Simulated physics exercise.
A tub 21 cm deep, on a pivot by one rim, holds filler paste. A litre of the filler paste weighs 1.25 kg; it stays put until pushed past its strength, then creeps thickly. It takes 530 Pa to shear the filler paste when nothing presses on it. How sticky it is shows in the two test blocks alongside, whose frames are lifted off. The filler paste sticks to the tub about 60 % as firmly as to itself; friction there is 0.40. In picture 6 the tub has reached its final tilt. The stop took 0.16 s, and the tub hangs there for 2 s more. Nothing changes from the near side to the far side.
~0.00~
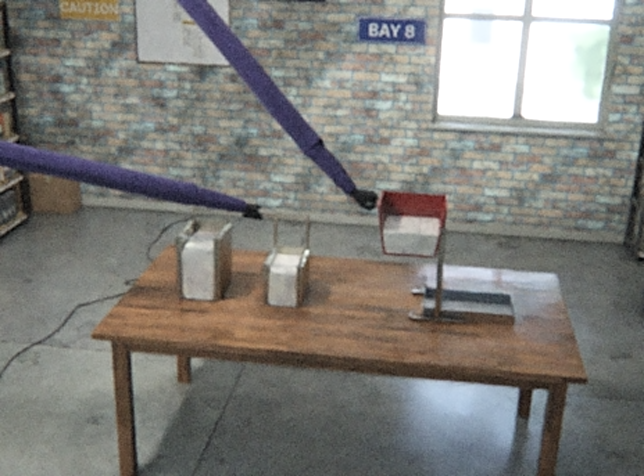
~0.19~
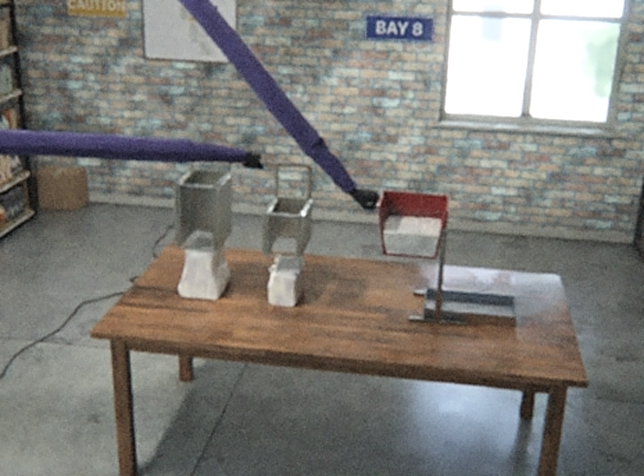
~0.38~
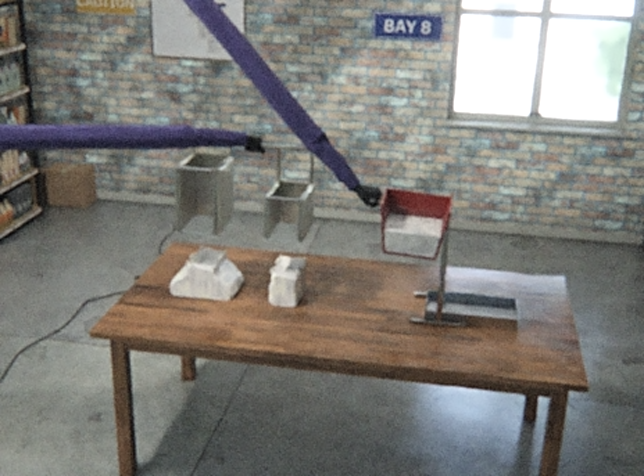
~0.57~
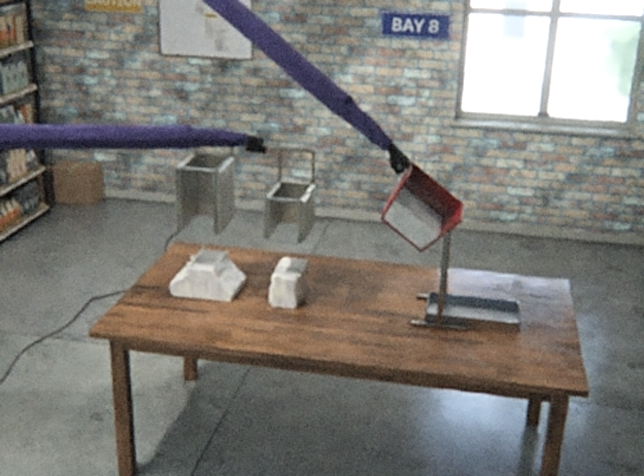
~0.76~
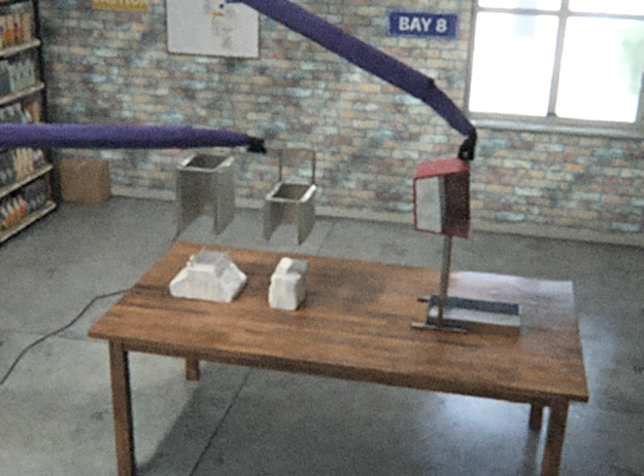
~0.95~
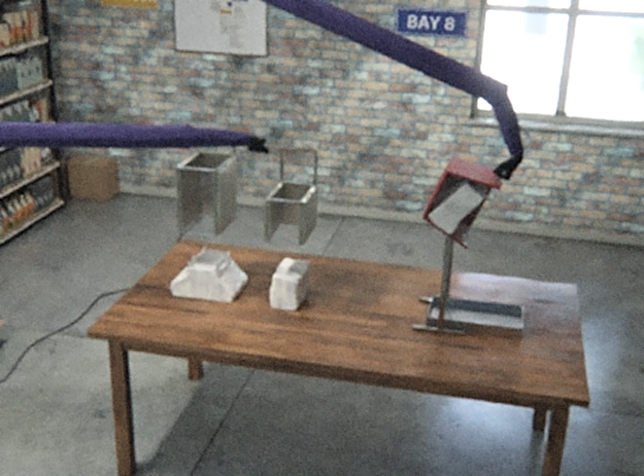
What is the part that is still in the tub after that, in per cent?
About 0 %.
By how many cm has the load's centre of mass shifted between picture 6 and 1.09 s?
Roughly 15 cm.
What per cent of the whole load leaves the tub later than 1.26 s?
About 0 %.
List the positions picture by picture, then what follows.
The first frame shows handle-side rim at (380, 207), tilt 0 degrees; top of the filler paste at (425, 234); blocks stand 25 cm, 16 cm (left to right).
The second frame shows handle-side rim at (380, 207), tilt 0 degrees; top of the filler paste at (426, 235); blocks stand 22 cm, 16 cm (left to right).
The third frame shows handle-side rim at (383, 204), tilt 3 degrees; top of the filler paste at (388, 230); blocks stand 16 cm, 16 cm (left to right).
The fourth frame shows handle-side rim at (409, 178), tilt 37 degrees; top of the filler paste at (396, 202); blocks stand 16 cm, 16 cm (left to right).
The fifth frame shows handle-side rim at (467, 172), tilt 85 degrees; top of the filler paste at (436, 177); blocks stand 16 cm, 16 cm (left to right).
The sixth frame shows handle-side rim at (499, 190), tilt 112 degrees; top of the filler paste at (468, 186); blocks stand 16 cm, 16 cm (left to right).
After 1.09 s, the tub is at 112 degrees and holds 47 %.
After 1.26 s, the tub is at 112 degrees and holds 0 %.
After 1.43 s, the tub is at 112 degrees and holds 0 %.
After 1.60 s, the tub is at 112 degrees and holds 0 %.
After 2.95 s, at the end, the tub is at 112 degrees and holds 0 %.
